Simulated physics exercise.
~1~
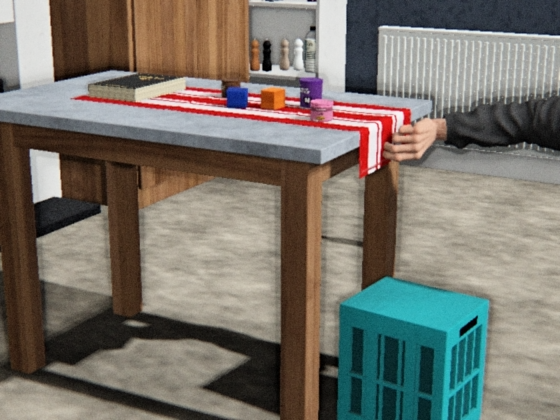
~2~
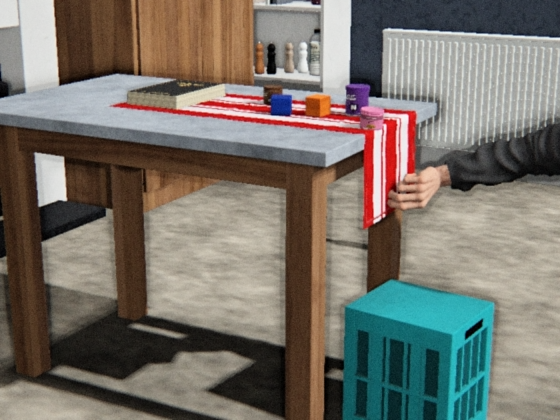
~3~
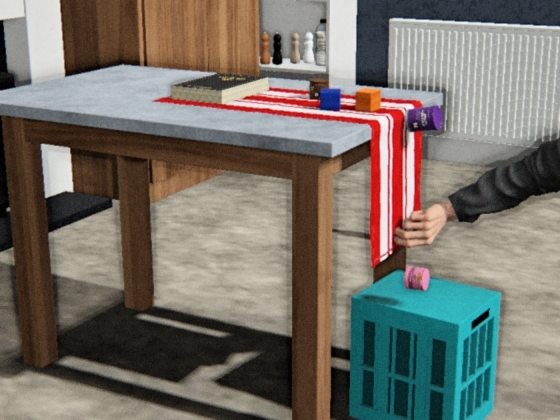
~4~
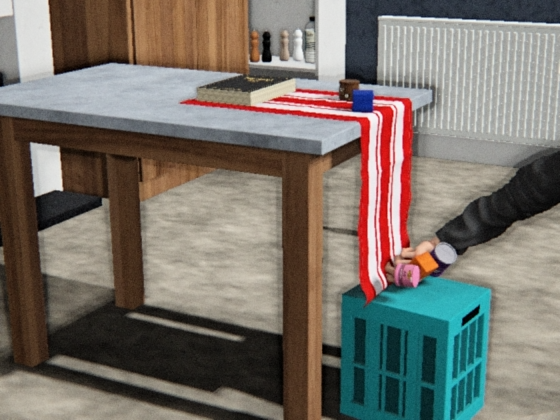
Red-striped runner sliding down under a hand's pull, dropping pink pot, then purple can and orange cube, onto a turquoise crate.
